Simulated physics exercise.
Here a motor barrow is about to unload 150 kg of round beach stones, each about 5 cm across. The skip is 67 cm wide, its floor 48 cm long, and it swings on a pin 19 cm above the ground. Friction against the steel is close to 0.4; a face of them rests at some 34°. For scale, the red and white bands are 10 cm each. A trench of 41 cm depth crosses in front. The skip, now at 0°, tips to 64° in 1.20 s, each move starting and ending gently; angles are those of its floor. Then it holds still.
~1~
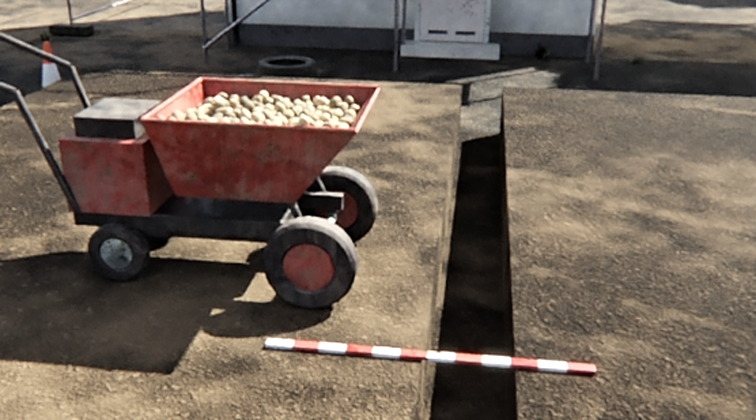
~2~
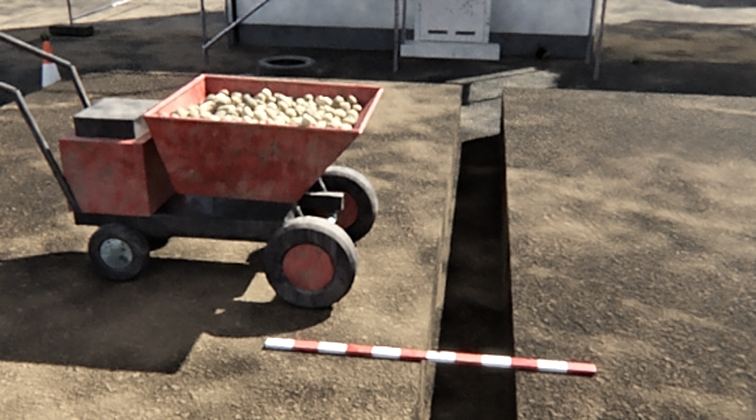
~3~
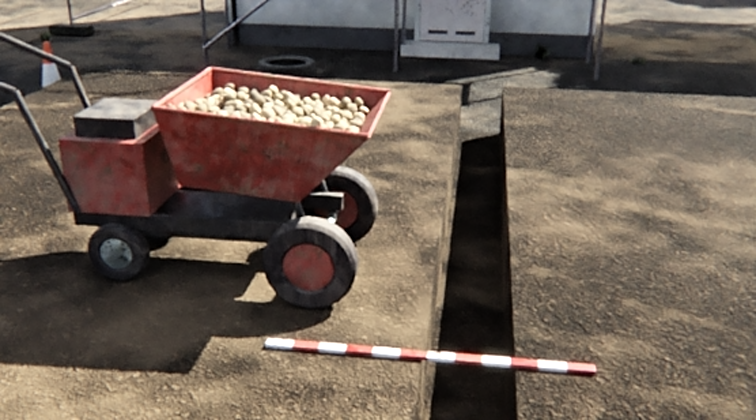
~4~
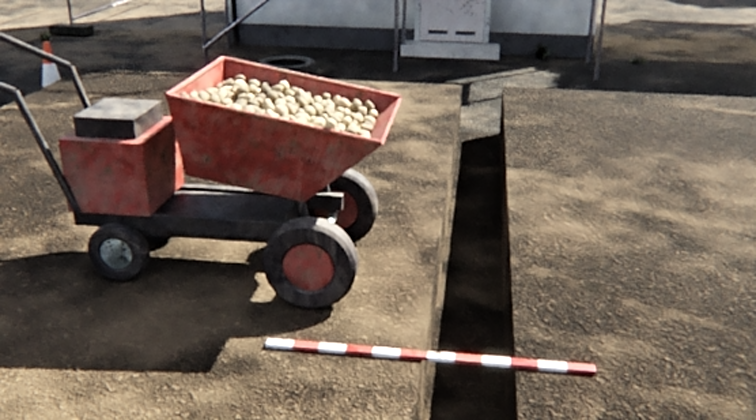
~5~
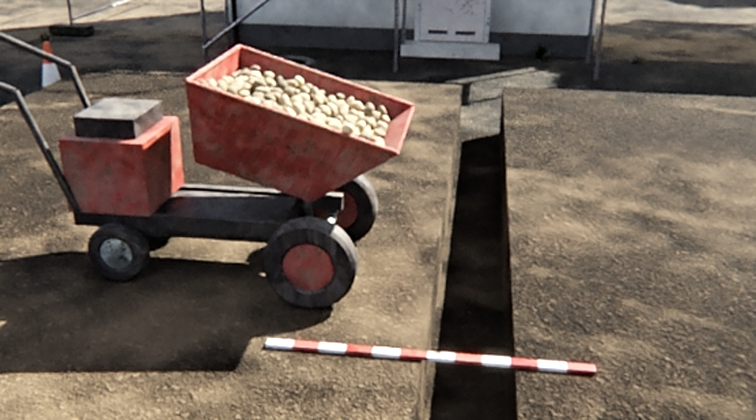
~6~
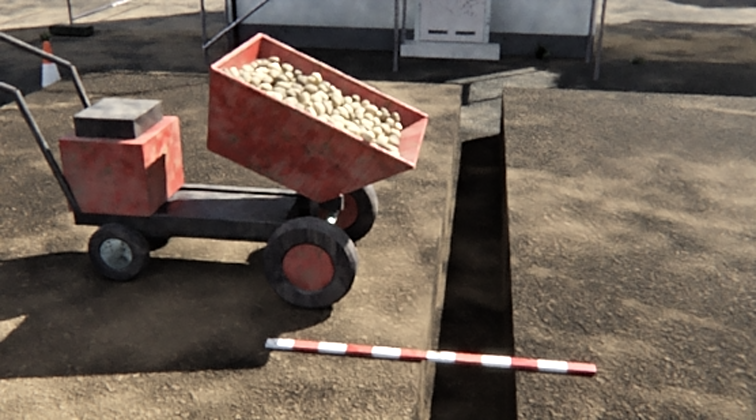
At first, a red motor barrow stands left of a narrow trench, its skip level and filled with pale, rounded stones, with a red-and-white striped pole lying in front. The skip then swings gradually upward at the back, tilting clearly down toward the right while the wheels stay put and the stones remain inside.
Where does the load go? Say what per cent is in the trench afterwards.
Some 61 per cent of it.
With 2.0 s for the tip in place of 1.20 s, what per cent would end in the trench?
It would be near 70 per cent.
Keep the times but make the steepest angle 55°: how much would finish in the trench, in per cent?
It would be near 50 per cent.
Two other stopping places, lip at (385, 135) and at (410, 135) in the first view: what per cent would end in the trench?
Near 35 per cent from the first place, 20 from the second.
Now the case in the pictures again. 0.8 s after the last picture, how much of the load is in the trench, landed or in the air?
About 20 per cent by then.
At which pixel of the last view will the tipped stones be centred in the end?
Their middle is at about (498, 338).
Then, 0.4 s after the last picture the floor is at 54°, 100 % in the skip; the foremost stones are at (453, 202).
Then, 0.8 s after the last picture the floor is at 64°, 67 % in the skip, 18 % in the trench, 15 % past the trench; the foremost stones are at (557, 302).
Then, 1.1 s after the last picture the floor is at 64°, 35 % in the skip, 28 % in the trench, 37 % past the trench; the foremost stones are at (693, 294).
Then, 3.1 s after the last picture the floor is at 64°, 0 % in the skip, 61 % in the trench, 39 % past the trench; the foremost stones are past the picture's edge.
